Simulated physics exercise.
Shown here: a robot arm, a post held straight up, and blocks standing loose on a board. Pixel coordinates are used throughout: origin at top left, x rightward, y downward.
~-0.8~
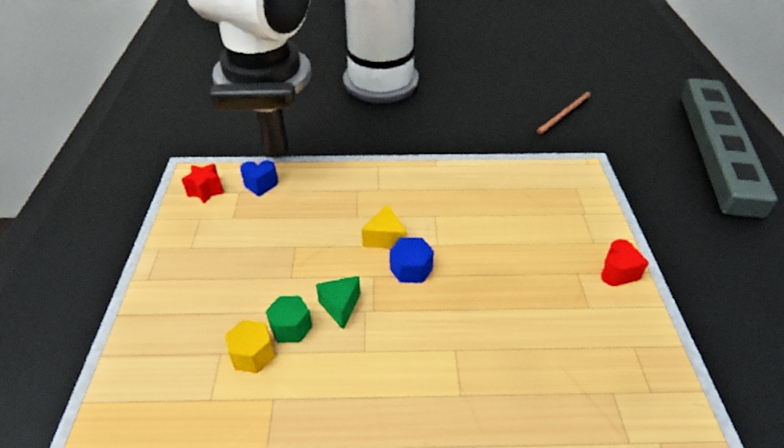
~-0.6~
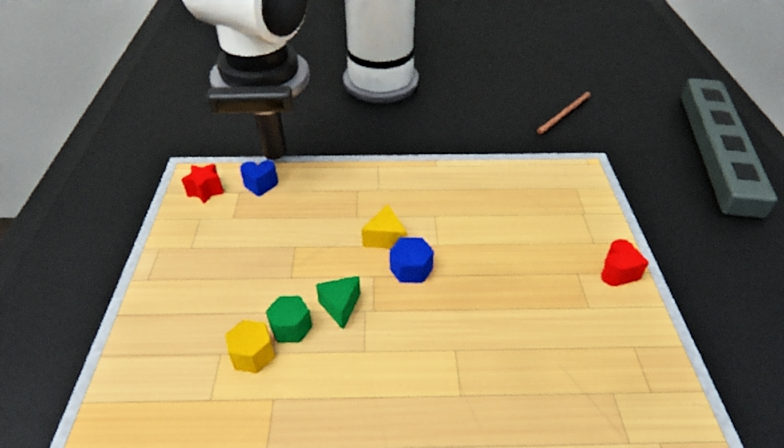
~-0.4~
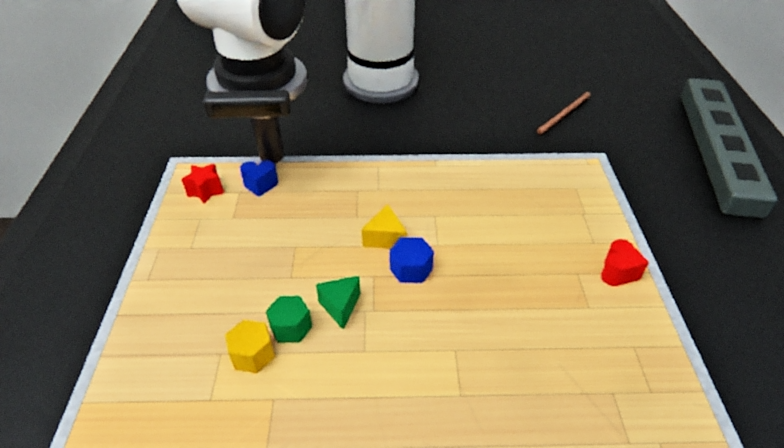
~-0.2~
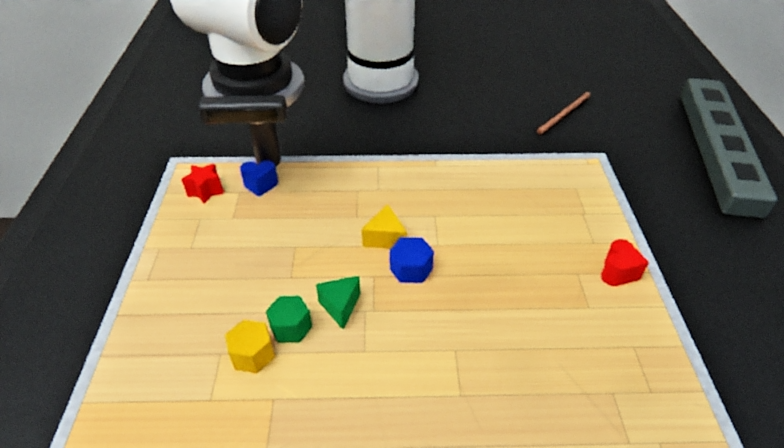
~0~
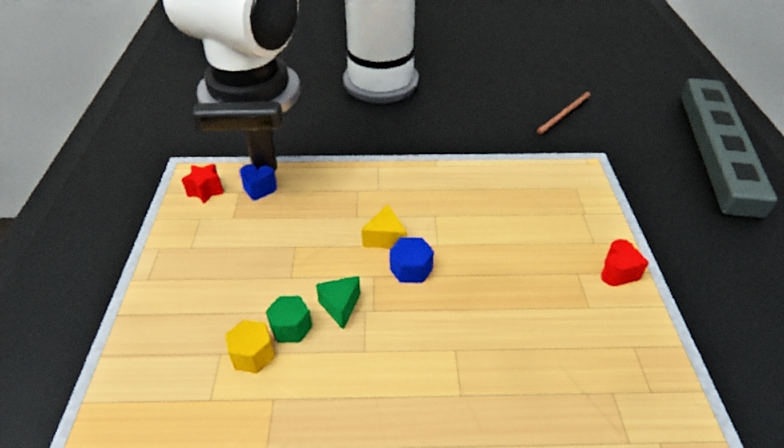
We see a robot arm holding a post upright at the back edge of a wooden board scattered with coloured blocks. The post shifts slightly left and forward to the blue heart, which moves very little, while the other blocks stay still.
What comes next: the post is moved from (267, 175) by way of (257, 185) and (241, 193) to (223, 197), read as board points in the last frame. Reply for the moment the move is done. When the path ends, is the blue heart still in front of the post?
Answer: No.
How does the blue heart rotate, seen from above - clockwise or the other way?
The block spins anticlockwise.
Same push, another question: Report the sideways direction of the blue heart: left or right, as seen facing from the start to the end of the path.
To the left.
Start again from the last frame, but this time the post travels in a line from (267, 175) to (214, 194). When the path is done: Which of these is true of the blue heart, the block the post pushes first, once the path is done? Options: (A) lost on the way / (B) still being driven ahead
I'll go with A - lost on the way.
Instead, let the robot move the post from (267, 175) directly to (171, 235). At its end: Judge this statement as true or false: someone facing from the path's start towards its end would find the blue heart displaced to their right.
My answer: False.
The first path, step by step. Halfway along, post at (248, 183); blue heart at (241, 188).
At the end, post at (221, 191); red star-shaped block at (190, 172), turned 15° clockwise; blue heart at (236, 192), turned 35° anticlockwise.
